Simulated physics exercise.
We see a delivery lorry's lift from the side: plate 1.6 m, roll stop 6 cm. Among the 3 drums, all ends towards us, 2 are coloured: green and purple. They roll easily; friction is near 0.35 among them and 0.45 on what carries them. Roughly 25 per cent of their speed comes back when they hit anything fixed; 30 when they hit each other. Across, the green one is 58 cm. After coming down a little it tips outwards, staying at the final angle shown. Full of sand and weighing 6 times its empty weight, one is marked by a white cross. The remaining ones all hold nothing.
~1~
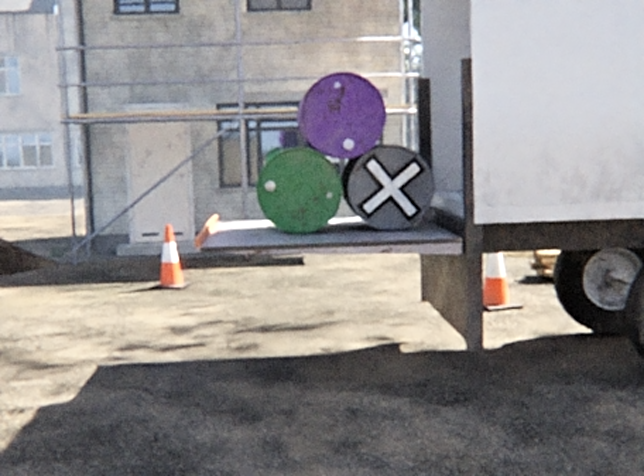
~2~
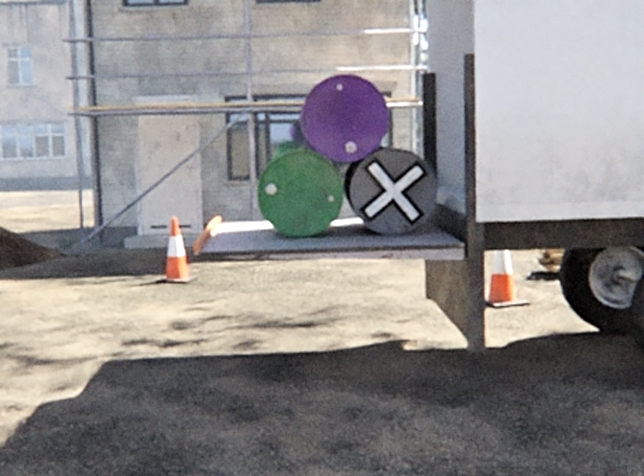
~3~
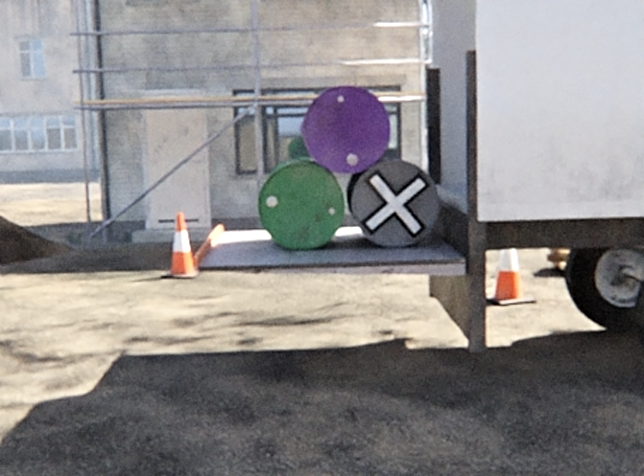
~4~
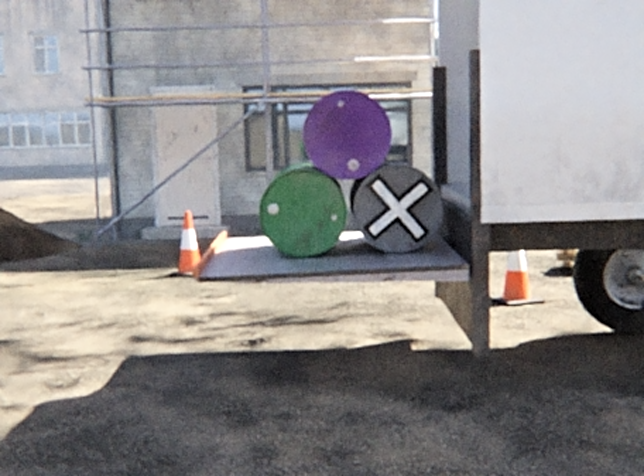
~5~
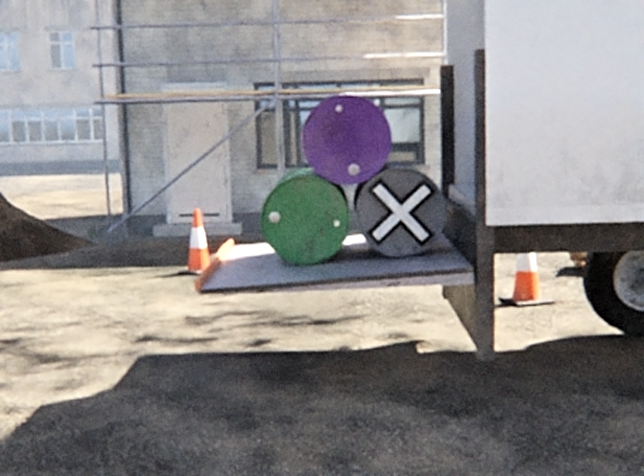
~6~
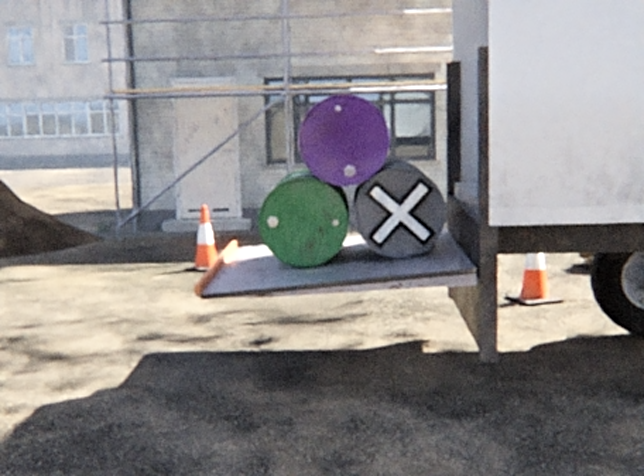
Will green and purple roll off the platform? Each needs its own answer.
Looking at the end state, the green one makes it over and the purple one makes it over.
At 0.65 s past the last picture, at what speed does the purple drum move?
Roughly 0.4 m/s.
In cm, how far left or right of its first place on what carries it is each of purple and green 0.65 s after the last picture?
By then purple is 20 left of its start, and green is 20 left of its start.
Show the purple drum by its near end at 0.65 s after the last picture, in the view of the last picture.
Around (317, 143).
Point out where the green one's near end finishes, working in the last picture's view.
It ends up close to (38, 347).
Then, 0.65 s after the last picture, green is on the plate, 45 cm from the stop, rolling left; purple is up on others, 75 cm from the stop, rolling left; 0 of 3 are off.
Then, 1.35 s after the last picture, green is on the plate, 15 cm from the stop, rolling left; purple is up on others, 45 cm from the stop, rolling left; 0 of 3 are off.
Then, 2.25 s after the last picture, green is over the stop and falling; purple is over the stop and falling; 2 of 3 are off.
At rest (7.15 s after the last picture), green is off the lift, on the ground; purple is off the lift, on the ground; 2 of 3 are off.
